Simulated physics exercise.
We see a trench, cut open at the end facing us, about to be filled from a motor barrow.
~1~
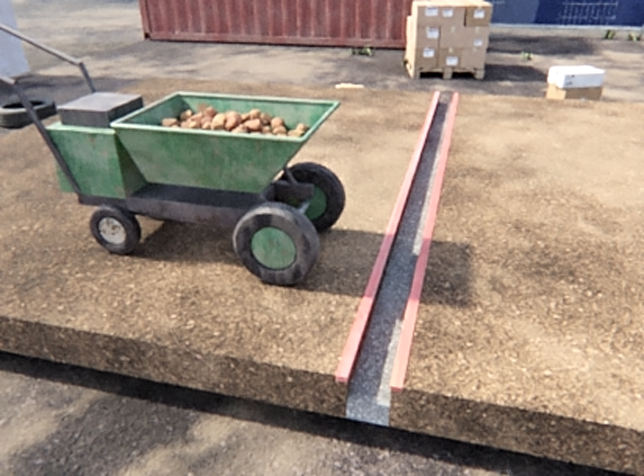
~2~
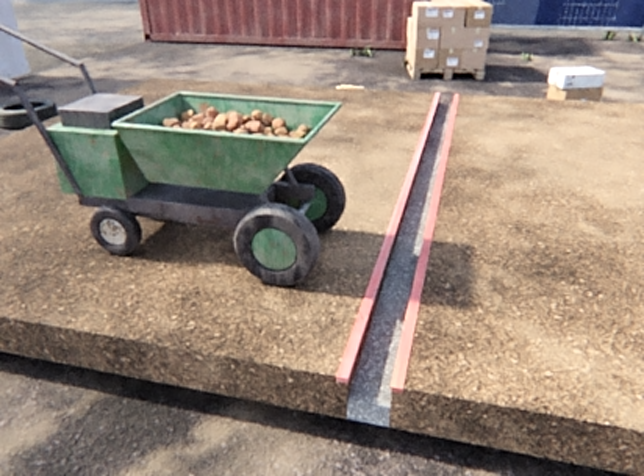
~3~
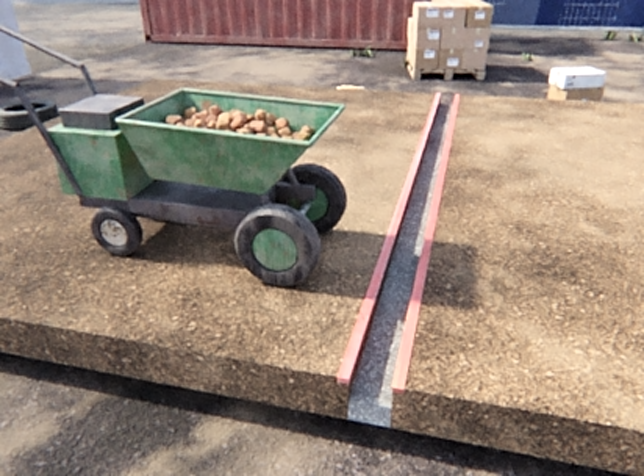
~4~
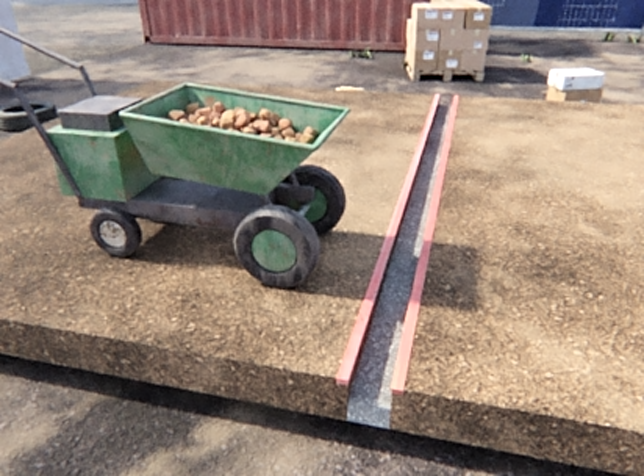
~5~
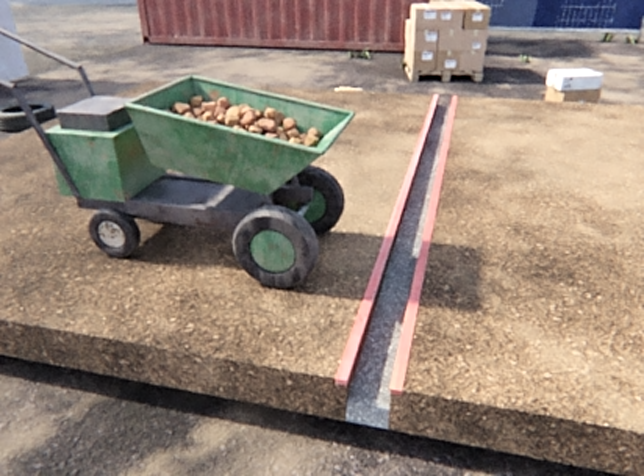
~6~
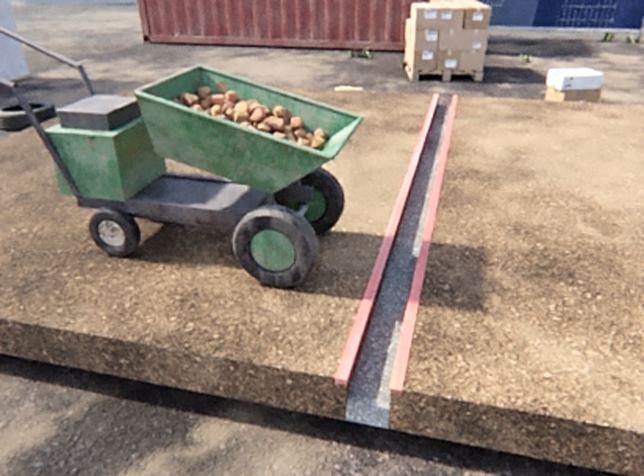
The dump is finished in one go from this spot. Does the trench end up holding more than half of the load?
No, the trench is going to take short of half of it.
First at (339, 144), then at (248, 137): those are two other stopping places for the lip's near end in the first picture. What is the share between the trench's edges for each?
In order: 0 % and 40 %.
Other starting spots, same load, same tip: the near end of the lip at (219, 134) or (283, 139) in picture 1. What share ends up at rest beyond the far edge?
10 % then 40 %.
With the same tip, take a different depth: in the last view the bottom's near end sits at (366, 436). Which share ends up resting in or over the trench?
I'd put it at about 30 in a hundred.
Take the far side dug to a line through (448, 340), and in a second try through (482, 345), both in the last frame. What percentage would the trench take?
The first try gives 70 percent, then the second gives 90 percent.
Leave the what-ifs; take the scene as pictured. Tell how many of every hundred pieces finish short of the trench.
Result: Some 0 % of the load.
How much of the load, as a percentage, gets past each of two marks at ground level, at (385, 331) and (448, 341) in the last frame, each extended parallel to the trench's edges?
Around 80 percent for the first and 30 percent for the second.
Soon after the last picture, skip tipped steeply; all in the skip.
A little later, skip tipped right over; most in the skip; a stray few in or heaped over the trench; about a quarter beyond it; a stray few falling.
Later still, skip tipped right over; a small part in the skip; about a quarter in or heaped over the trench; about two thirds beyond it.
At rest, skip tipped right over; a small part in the skip; about a quarter in or heaped over the trench; about two thirds beyond it.
